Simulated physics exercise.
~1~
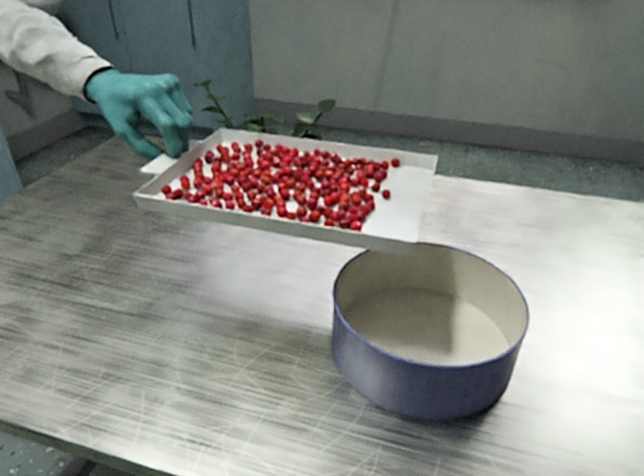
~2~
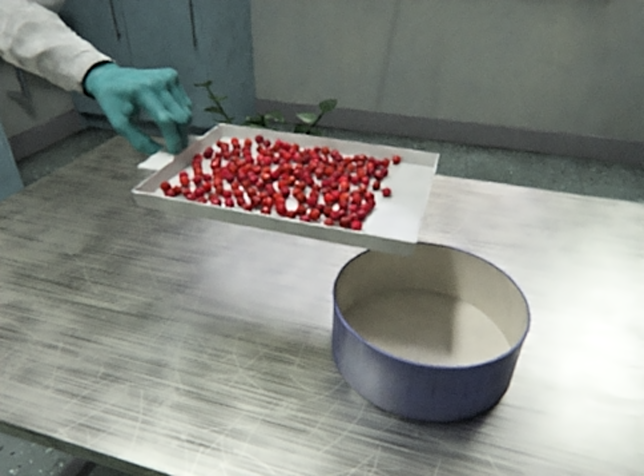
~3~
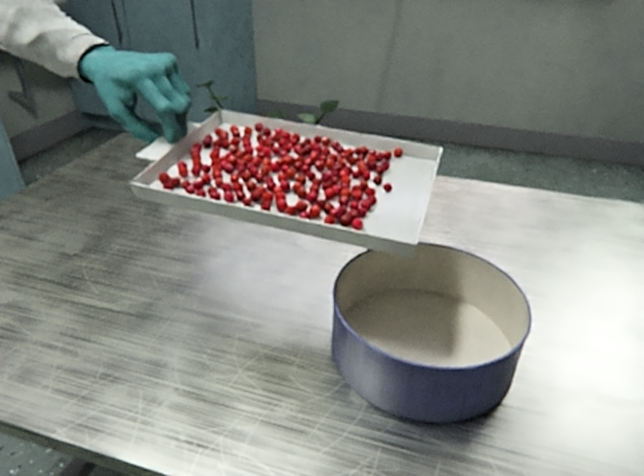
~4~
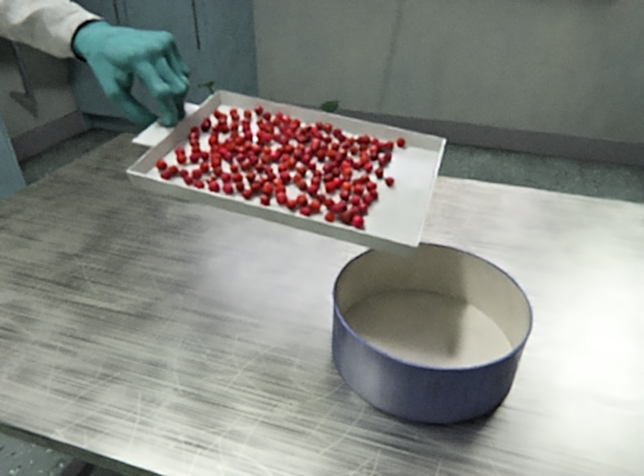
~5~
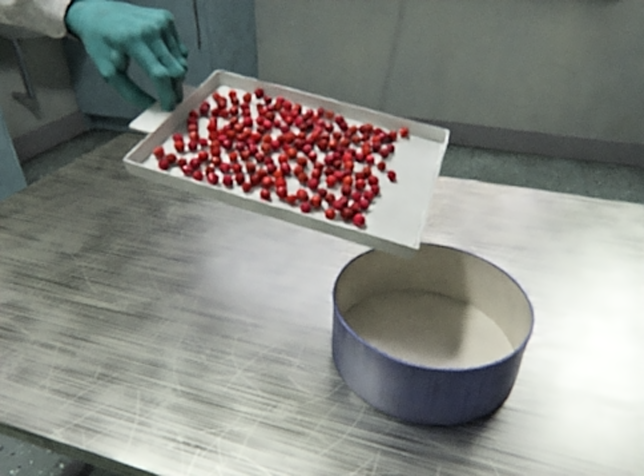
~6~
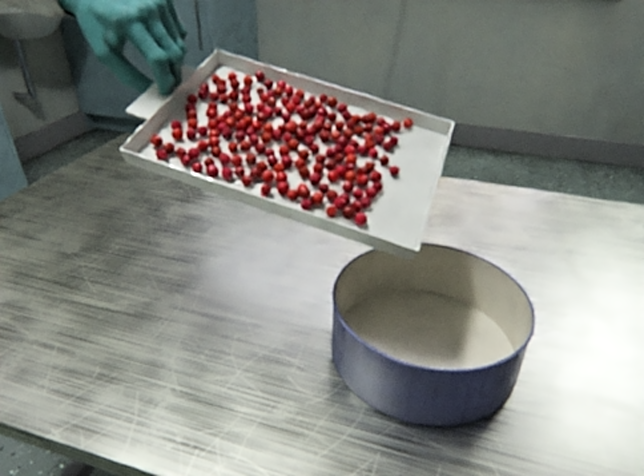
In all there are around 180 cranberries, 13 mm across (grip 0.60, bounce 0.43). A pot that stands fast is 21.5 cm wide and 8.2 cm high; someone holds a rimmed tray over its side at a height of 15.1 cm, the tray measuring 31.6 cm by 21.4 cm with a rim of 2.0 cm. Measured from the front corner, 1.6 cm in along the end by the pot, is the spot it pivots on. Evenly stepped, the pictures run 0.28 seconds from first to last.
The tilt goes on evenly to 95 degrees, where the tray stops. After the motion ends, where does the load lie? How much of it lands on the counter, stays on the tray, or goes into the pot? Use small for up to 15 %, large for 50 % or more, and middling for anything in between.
Counter - middling, tray - small, pot - large.
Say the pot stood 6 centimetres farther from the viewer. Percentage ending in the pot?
Roughly 5 per cent.
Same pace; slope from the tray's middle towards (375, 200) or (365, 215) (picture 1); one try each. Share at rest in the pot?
Near 65 and 90 percent, in that order.
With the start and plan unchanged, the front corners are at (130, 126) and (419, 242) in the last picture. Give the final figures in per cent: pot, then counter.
That works out as pot 80 and counter 20.
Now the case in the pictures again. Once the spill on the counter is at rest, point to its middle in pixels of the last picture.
(355, 468), about.
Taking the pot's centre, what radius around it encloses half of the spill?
Close to 20 cm, give or take.
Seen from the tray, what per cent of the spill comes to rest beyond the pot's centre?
30 per cent.
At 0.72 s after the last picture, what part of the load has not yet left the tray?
Value: About 95%.
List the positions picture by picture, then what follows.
In the first frame, tray tilt 0 degrees, front corners at (136, 193) and (412, 240); middle of the pieces at (285, 180); pot at (429, 294).
In the second frame, tray tilt 1 degrees, front corners at (135, 190) and (413, 240); middle of the pieces at (285, 178).
In the third frame, tray tilt 5 degrees, front corners at (133, 182) and (414, 242), lowest corner right front; middle of the pieces at (286, 170).
In the fourth frame, tray tilt 9 degrees, front corners at (130, 170) and (415, 244), lowest corner right front; middle of the pieces at (286, 159).
In the fifth frame, tray tilt 14 degrees, front corners at (127, 159) and (415, 245), lowest corner right front; middle of the pieces at (287, 148).
In the sixth frame, tray tilt 19 degrees, front corners at (124, 148) and (416, 247), lowest corner right front; middle of the pieces at (288, 138); pot at (431, 296).
Then, 0.44 s after the last picture, tilt 56 degrees; the tray holds 100 %, the pot 0 %.
Then, 0.72 s after the last picture, tilt 80 degrees; the tray holds 95 %, the pot 5 %.
Then, 1.11 s after the last picture, tilt 95 degrees; the tray holds 10 %, the pot 45 %.
In the end, counter 40 %, tray 0 %, pot 60 %.
